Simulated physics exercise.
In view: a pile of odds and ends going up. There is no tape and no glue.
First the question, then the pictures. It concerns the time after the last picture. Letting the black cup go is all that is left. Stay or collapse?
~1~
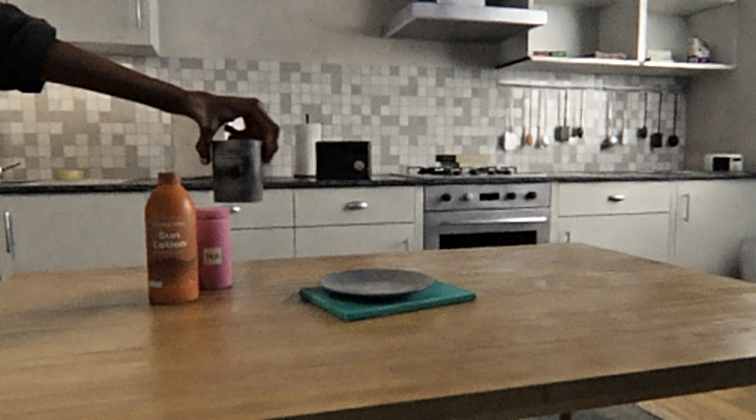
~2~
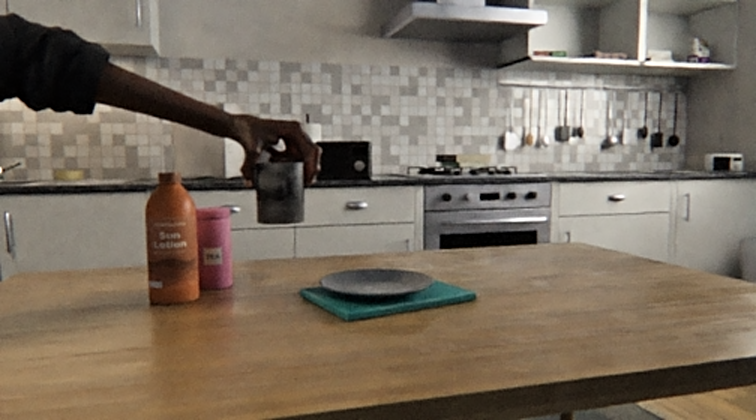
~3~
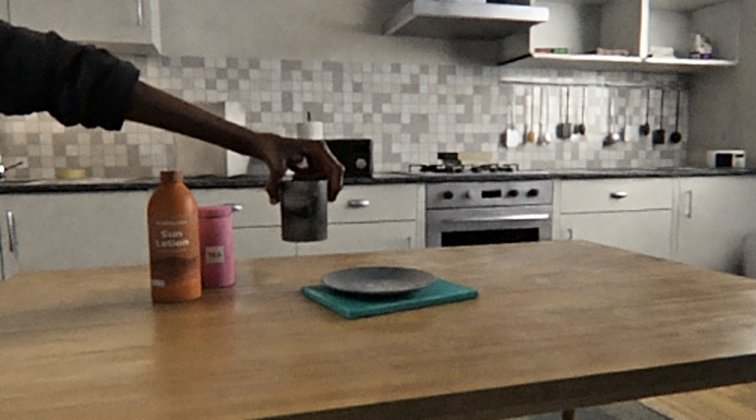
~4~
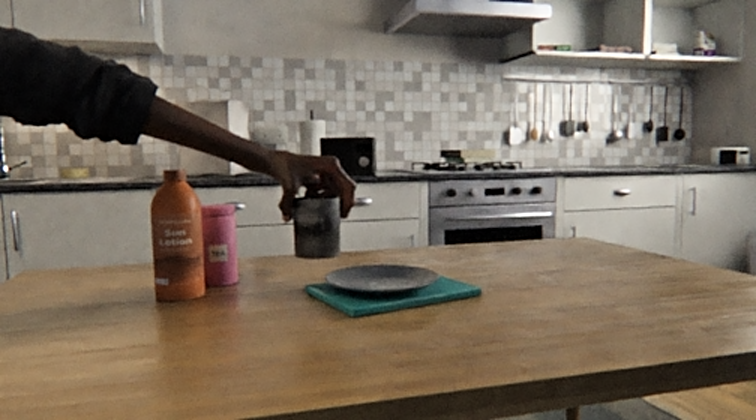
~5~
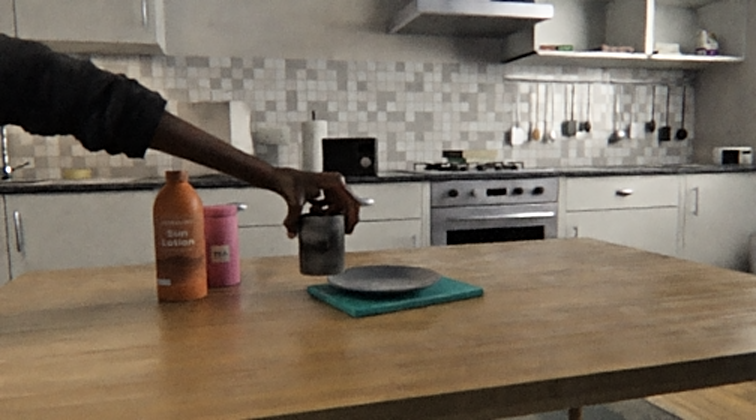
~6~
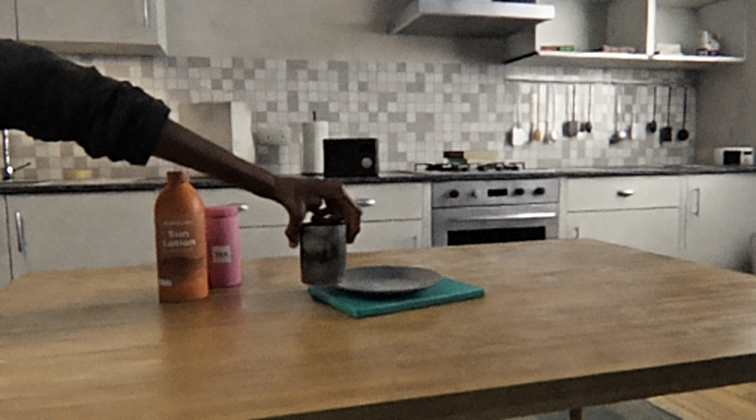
It will not remain standing.
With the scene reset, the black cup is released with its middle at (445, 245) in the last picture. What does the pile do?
Outcome: The pile is knocked down.
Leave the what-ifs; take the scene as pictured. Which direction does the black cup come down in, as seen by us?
Its movement is toward the left.
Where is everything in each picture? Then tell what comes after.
In the first frame, still above its spot; black cup (238, 171); turquoise tray (387, 295).
In the second frame, still above its spot; black cup (280, 193); grey plate (377, 285).
In the third frame, still above its spot; black cup (305, 210); turquoise tray (389, 292).
In the fourth frame, still above its spot; black cup (317, 226); grey plate (382, 281).
In the fifth frame, still above its spot; black cup (322, 243); turquoise tray (394, 291).
In the sixth frame, in place under the hand; black cup (323, 252); grey plate (385, 282).
Then, 0.40 s after the last picture, black cup now fallen.
Then, 0.50 s after the last picture, things are still on the move.
Then, 2.00 s after the last picture, nothing new.
At rest, fallen, black cup; the other 4 in place. Seen from the same camera at the end, black cup near (264, 282). The pile gives way.
